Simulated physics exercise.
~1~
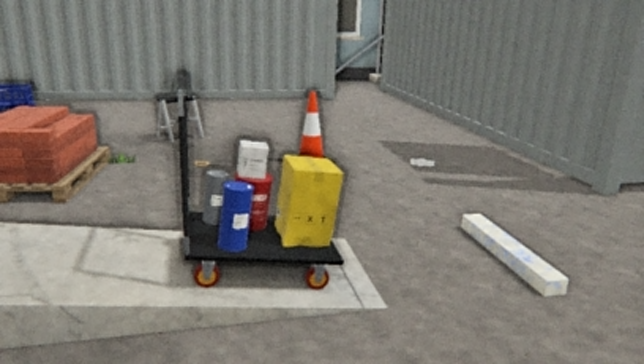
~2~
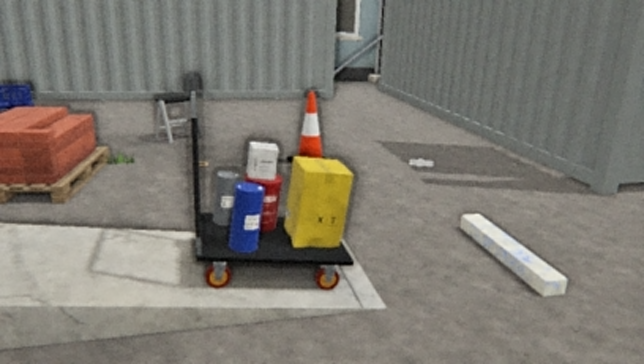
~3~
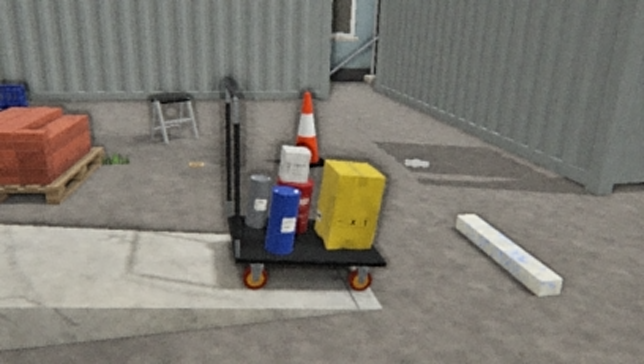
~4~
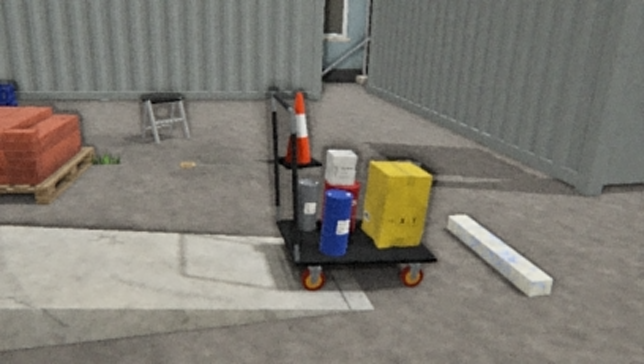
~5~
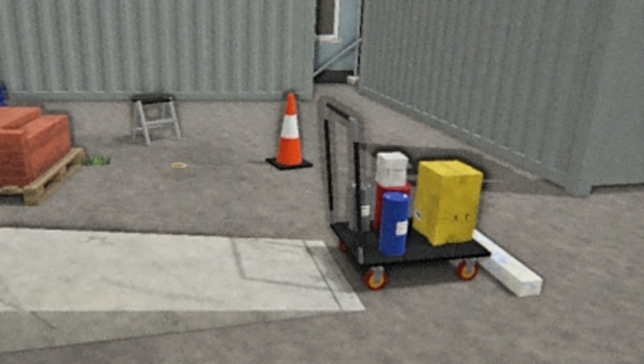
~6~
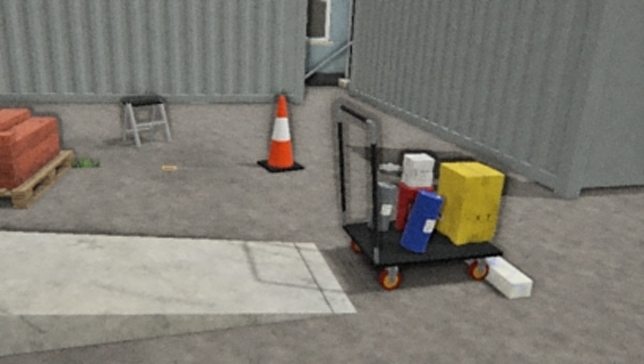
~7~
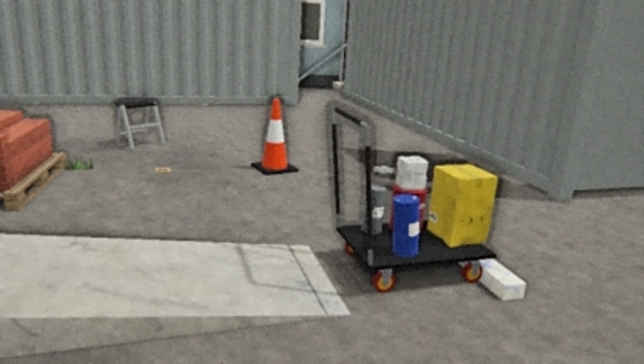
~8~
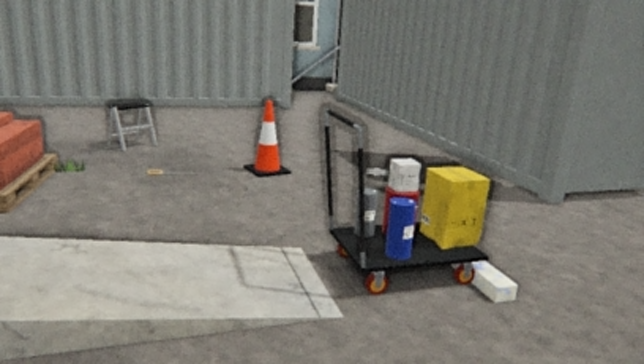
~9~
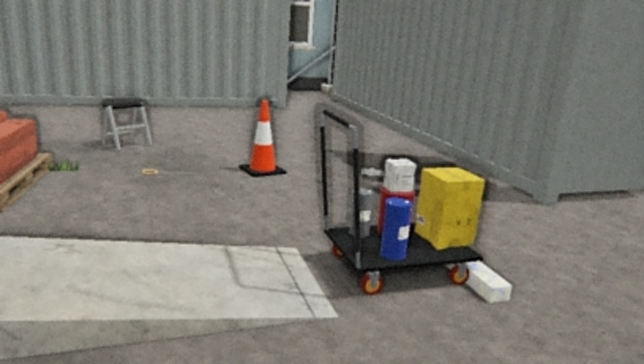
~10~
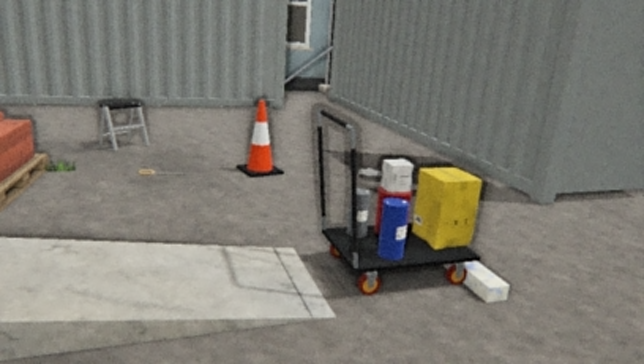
At the start, a black platform trolley carrying a yellow box, a white box, a red pail, a grey canister and a blue canister stands at the end of a pale ramp, near an orange cone. It rolls right onto the flat grey ground, picking up distance as the view pans slightly right. Near a long white kerb block, it stops abruptly. The blue and grey canisters lean to the right, then rock back upright. The trolley stays at rest against the kerb, with its whole load still standing on the deck.
